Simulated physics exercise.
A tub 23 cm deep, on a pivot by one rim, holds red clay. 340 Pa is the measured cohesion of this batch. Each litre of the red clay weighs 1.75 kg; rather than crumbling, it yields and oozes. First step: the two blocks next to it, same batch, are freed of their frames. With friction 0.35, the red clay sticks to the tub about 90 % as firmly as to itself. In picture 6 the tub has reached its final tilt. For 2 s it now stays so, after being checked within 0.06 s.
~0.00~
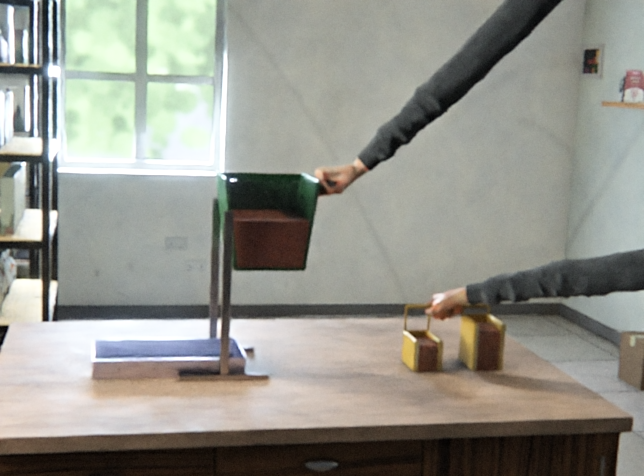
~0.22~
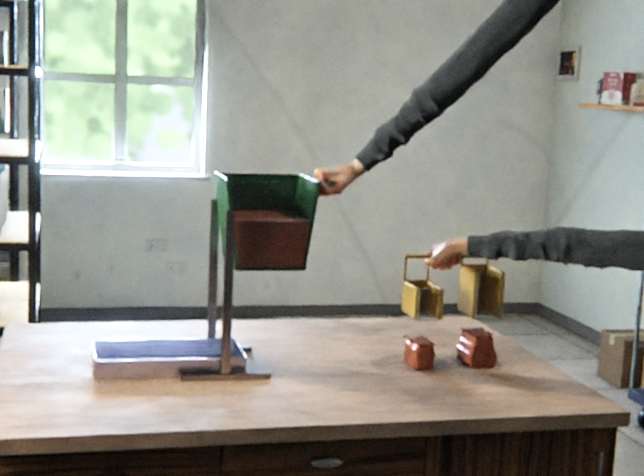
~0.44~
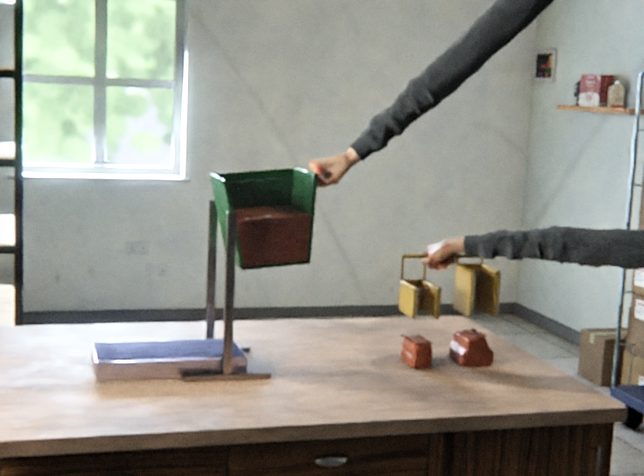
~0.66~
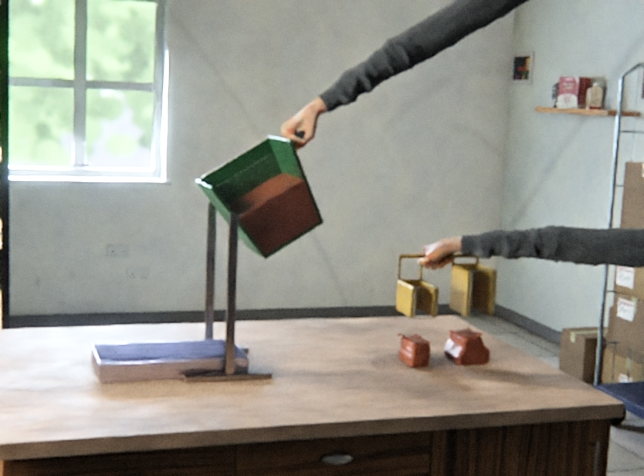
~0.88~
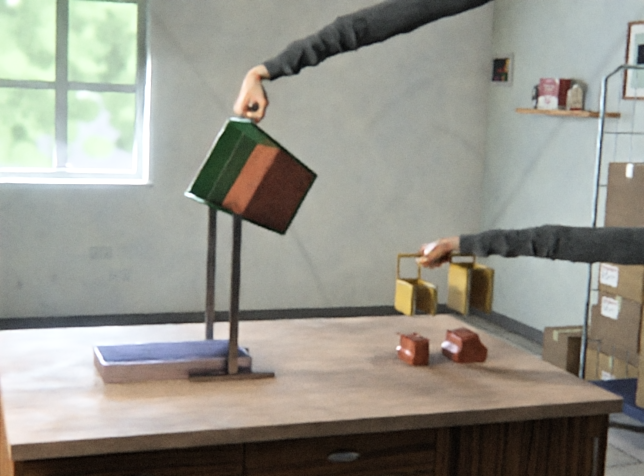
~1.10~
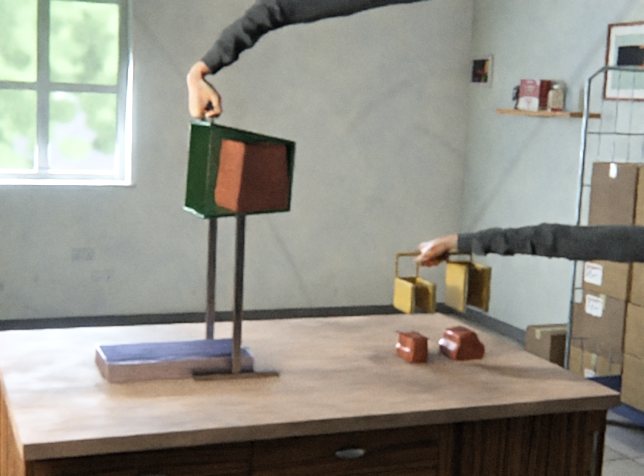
In the video, one hand lifts two yellow molds off a pair of red clay blocks, and the taller block slumps slightly; another hand then tilts a green tub of red clay on its stand until it rests nearly sideways.
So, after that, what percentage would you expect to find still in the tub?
I would expect about 76 % still in the tub.
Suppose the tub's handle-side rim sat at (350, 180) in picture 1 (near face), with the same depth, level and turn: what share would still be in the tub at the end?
Around 50 percent would still be in the tub at the end.
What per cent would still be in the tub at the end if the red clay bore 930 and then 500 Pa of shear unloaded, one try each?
In that order: 100 %, 100 %.
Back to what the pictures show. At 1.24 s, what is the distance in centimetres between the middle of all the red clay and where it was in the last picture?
Roughly 5 centimetres.
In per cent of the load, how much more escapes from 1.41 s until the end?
My estimate is near 12 in a hundred.
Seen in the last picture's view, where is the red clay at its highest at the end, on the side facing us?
The highest point is near (276, 177) in the last picture.
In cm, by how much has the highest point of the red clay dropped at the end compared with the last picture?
9 cm or so.
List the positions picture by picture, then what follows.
In the first frame, handle-side rim at (317, 182), tilt 0 degrees; top of the red clay at (298, 220); blocks stand 7.5 cm, 12 cm (left to right).
In the second frame, handle-side rim at (317, 182), tilt 0 degrees; top of the red clay at (299, 220); blocks stand 7.4 cm, 9.8 cm (left to right).
In the third frame, handle-side rim at (314, 175), tilt 5 degrees; top of the red clay at (306, 215); blocks stand 7.4 cm, 9.0 cm (left to right).
In the fourth frame, handle-side rim at (289, 142), tilt 32 degrees; top of the red clay at (301, 181); blocks stand 7.4 cm, 8.8 cm (left to right).
In the fifth frame, handle-side rim at (249, 123), tilt 62 degrees; top of the red clay at (281, 151); blocks stand 7.4 cm, 8.6 cm (left to right).
In the sixth frame, handle-side rim at (211, 126), tilt 87 degrees; top of the red clay at (248, 144); blocks stand 7.4 cm, 8.5 cm (left to right).
After 1.24 s, the tub is at 87 degrees and holds 100 %.
After 1.41 s, the tub is at 87 degrees and holds 87 %.
After 1.58 s, the tub is at 87 degrees and holds 76 %.
After 1.75 s, the tub is at 87 degrees and holds 76 %.
After 3.10 s, at the end, the tub is at 87 degrees and holds 76 %.
